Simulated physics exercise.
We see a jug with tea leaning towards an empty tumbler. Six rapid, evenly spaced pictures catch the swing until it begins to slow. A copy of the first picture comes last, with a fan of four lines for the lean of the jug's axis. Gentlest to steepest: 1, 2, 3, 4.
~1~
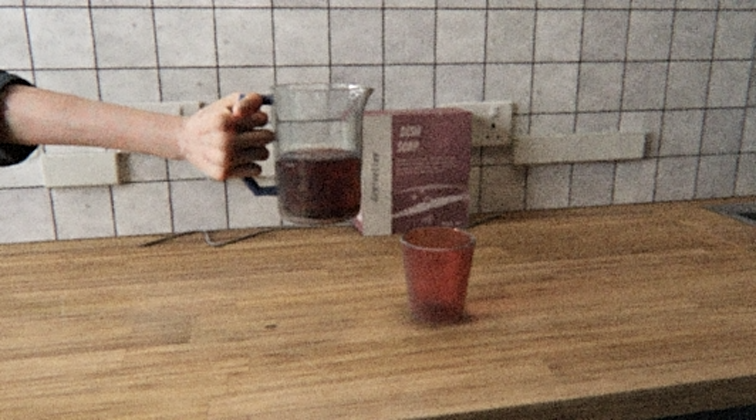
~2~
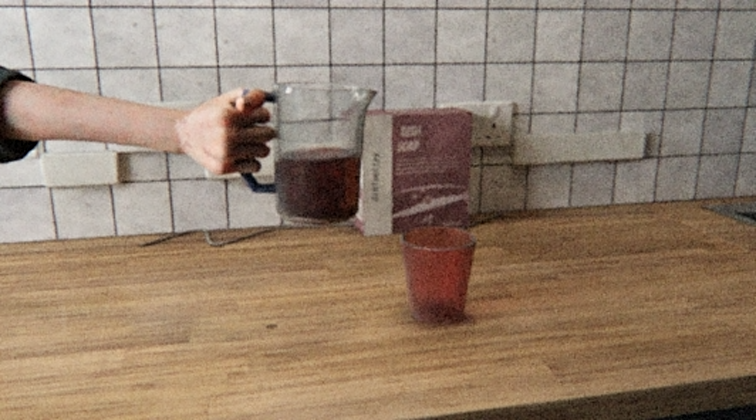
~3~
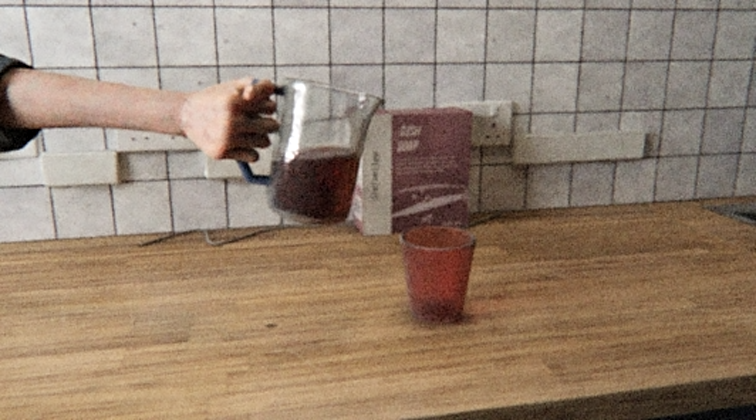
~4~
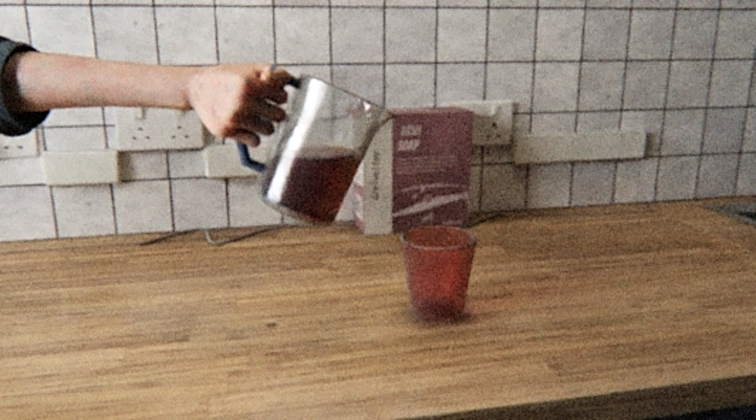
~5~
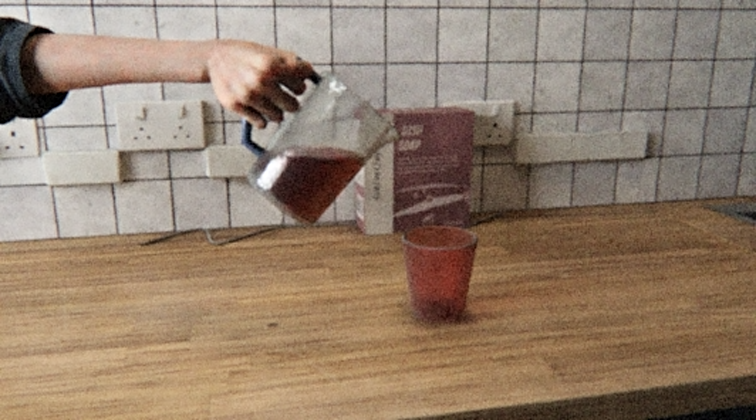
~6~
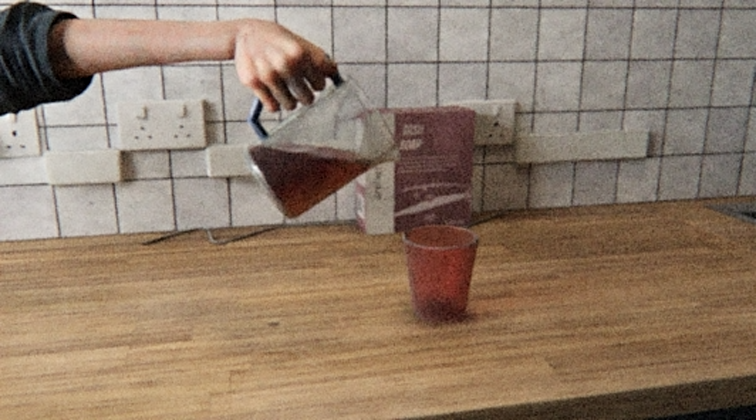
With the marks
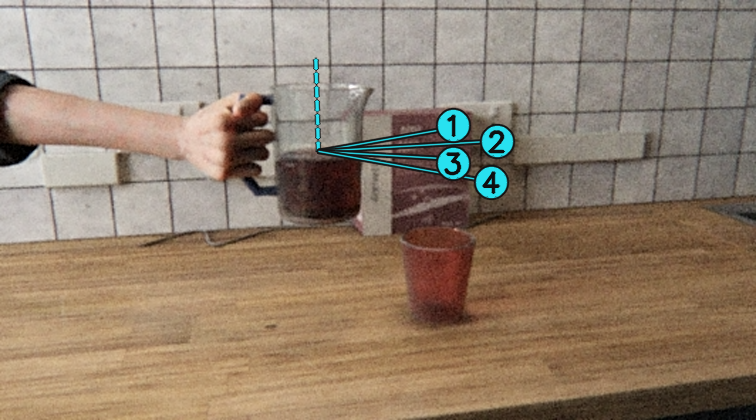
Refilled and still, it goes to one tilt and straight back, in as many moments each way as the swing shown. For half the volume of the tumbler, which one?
I would pick mark 1.
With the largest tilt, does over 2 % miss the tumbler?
Yes.
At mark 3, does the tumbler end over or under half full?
Over.
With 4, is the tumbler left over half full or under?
Over half.
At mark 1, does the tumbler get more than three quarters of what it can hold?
No.
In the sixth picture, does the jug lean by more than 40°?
Yes.
On the marked copy, 1 at (436, 130); 2 at (480, 141); 3 at (436, 158); 4 at (475, 178).
With 1, the tumbler ends with about 52 % of what it can hold.
With 2, the tumbler ends with about 61 % of what it can hold; 9 % of the tea is spilt.
With 3, the tumbler ends with about 77 % of what it can hold; 8 % of the tea is spilt.
With 4, the tumbler ends with about 71 % of what it can hold; 23 % of the tea is spilt.
